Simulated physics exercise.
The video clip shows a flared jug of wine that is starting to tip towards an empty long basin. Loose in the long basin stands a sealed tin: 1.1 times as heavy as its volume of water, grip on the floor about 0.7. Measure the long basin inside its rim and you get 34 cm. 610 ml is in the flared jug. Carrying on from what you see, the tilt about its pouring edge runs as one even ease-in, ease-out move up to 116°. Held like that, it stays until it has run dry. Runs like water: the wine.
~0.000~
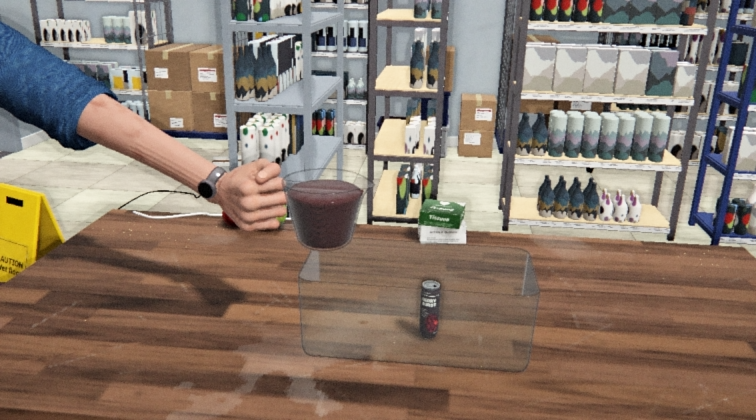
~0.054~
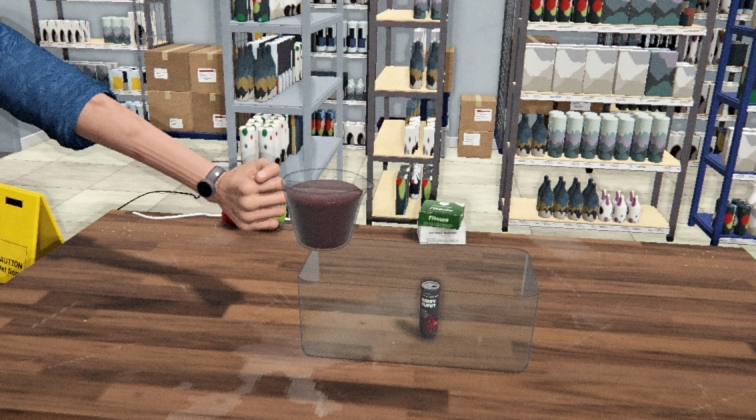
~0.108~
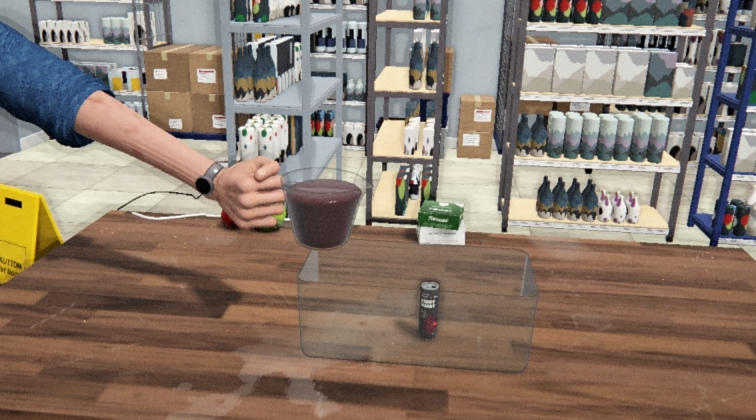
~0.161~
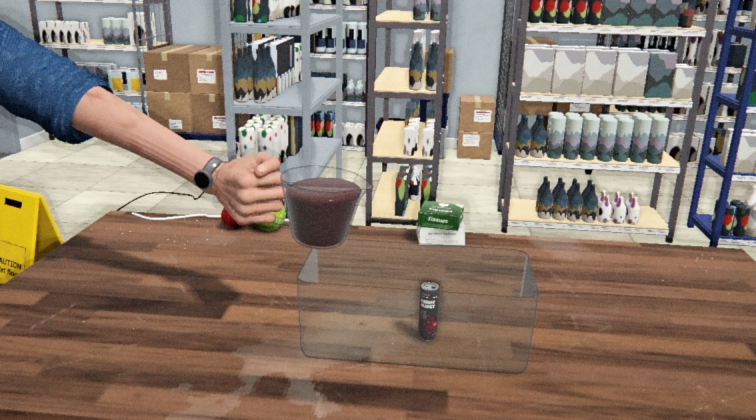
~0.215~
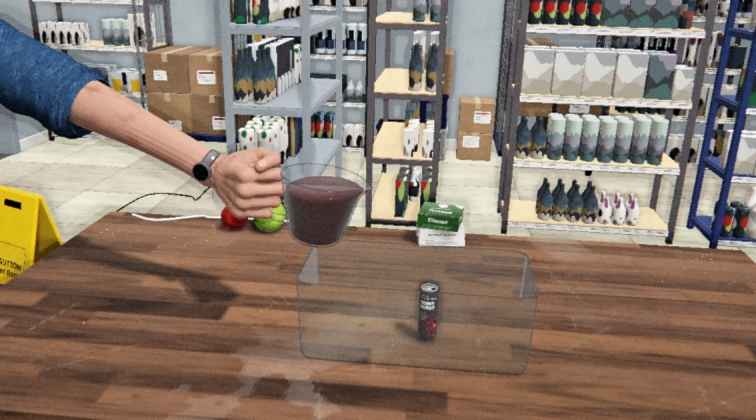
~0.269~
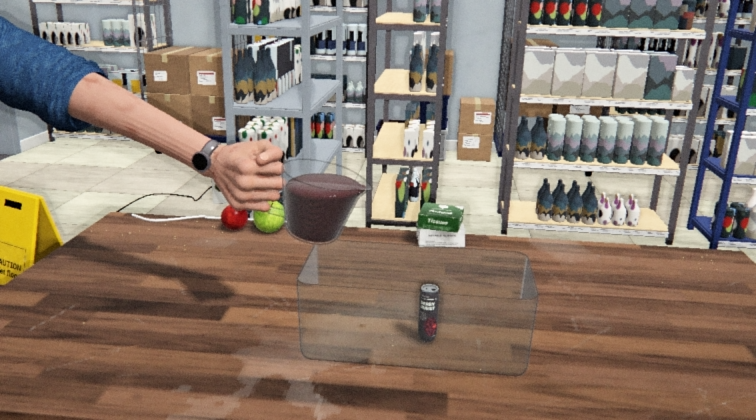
In the video, a hand holds a clear flared jug of dark red wine above the rim of a transparent basin with a dark can standing inside, and gradually tilts the jug slightly to the right.
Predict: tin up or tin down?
It is not upset.
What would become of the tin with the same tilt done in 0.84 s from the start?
In that case the tin does not tip.
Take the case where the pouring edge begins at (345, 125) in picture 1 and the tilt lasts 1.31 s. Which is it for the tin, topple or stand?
Then it tips over.
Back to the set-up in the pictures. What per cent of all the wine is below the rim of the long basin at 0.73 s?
Estimate - around 12 in a hundred parts.
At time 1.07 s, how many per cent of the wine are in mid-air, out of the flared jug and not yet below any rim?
Airborne share: Near 16 %.
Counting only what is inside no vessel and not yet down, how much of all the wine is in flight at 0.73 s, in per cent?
26 %.
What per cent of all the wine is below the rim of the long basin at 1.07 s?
About 80 per cent.
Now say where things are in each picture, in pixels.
It leans 0°; its right rim is at (375, 185); the wine meets the walls at (288, 187) and (364, 191); the long basin's rim runs from (308, 257) to (534, 272); the tin's top is at (431, 287), in the first picture.
It leans 0°; its right rim is at (374, 185); the wine meets the walls at (288, 187) and (364, 191), in the second picture.
It leans 2°; its right rim is at (374, 186); the wine meets the walls at (288, 187) and (363, 191), in the third picture.
It leans 4°; its right rim is at (373, 186); the wine meets the walls at (287, 186) and (363, 189), in the fourth picture.
It leans 8°; its right rim is at (373, 187); the wine meets the walls at (287, 184) and (364, 189), in the fifth picture.
It leans 12°; its right rim is at (373, 188); the wine meets the walls at (287, 181) and (366, 187), in the sixth picture.
By 0.73 s the tilt is 69° and 62 per cent is still to pour; the tin stands where it began.
By 1.07 s the tilt is 107° and 5 per cent is still to pour; the tin stands where it began.
By 1.42 s the tilt is 116° and 0 per cent is still to pour; the tin stands where it began.
By 1.81 s the tilt is 116° and 0 per cent is still to pour; the tin stands where it began.
At rest the tin stands where it began.
